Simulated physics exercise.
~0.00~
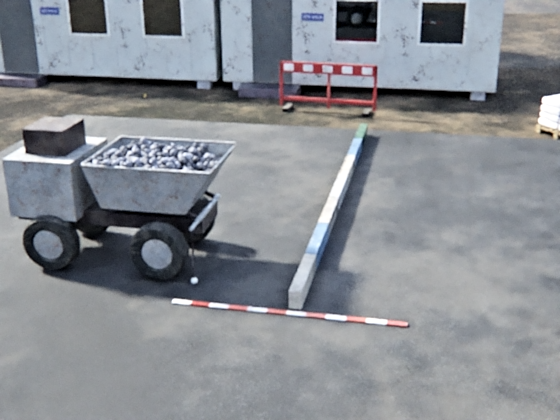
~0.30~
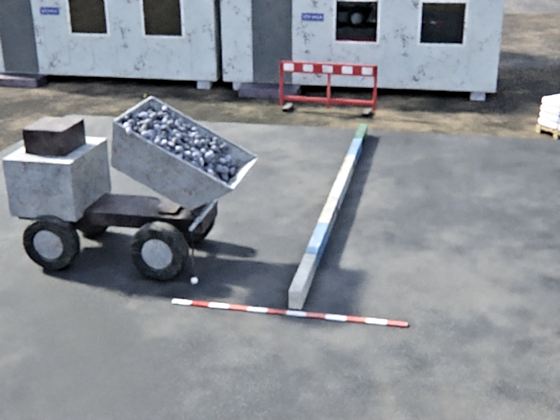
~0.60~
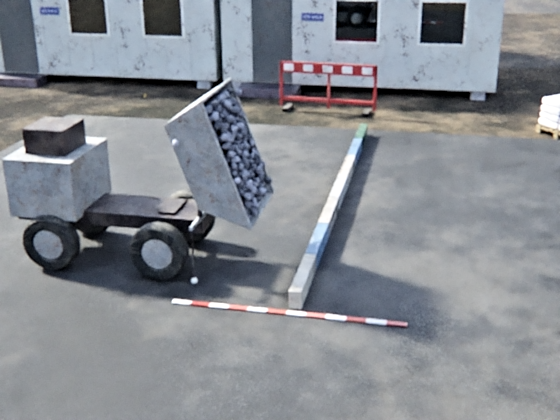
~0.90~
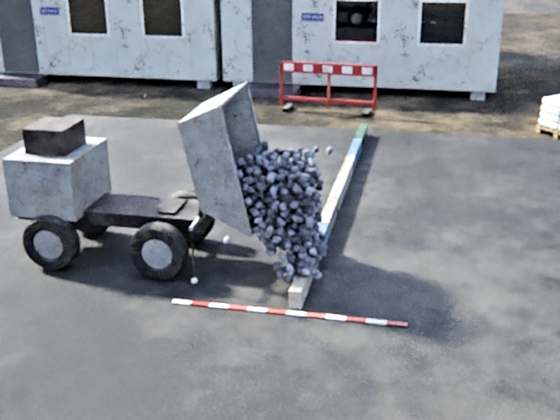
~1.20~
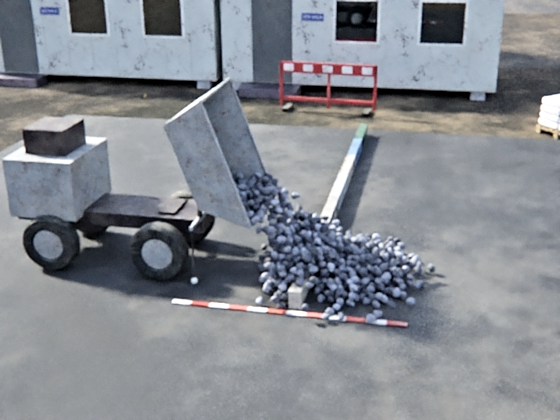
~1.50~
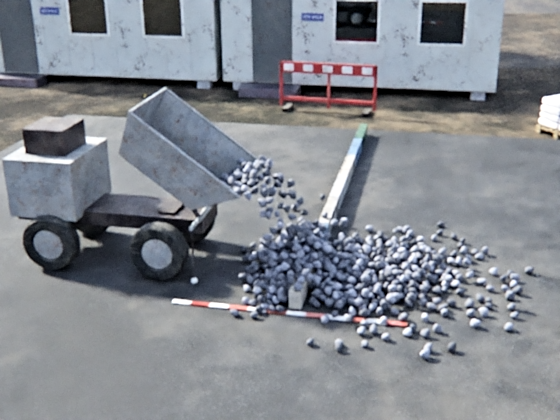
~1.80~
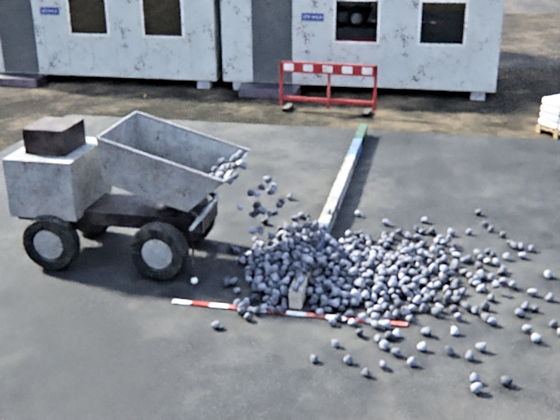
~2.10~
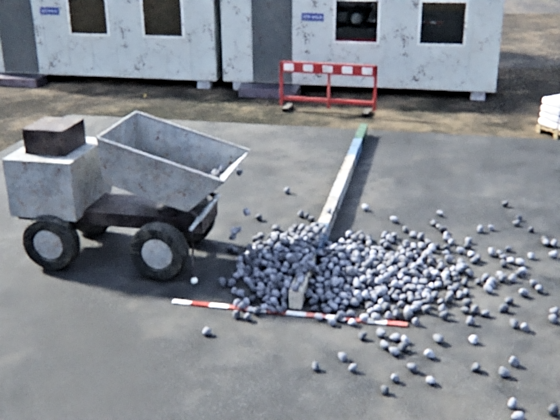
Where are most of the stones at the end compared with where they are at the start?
At the start the stones are all in the dumper's skip at the left. By the end most of them lie on the ground to the right, heaped on both sides of the kerb's near end and scattered beyond it, with only a few left in the skip.
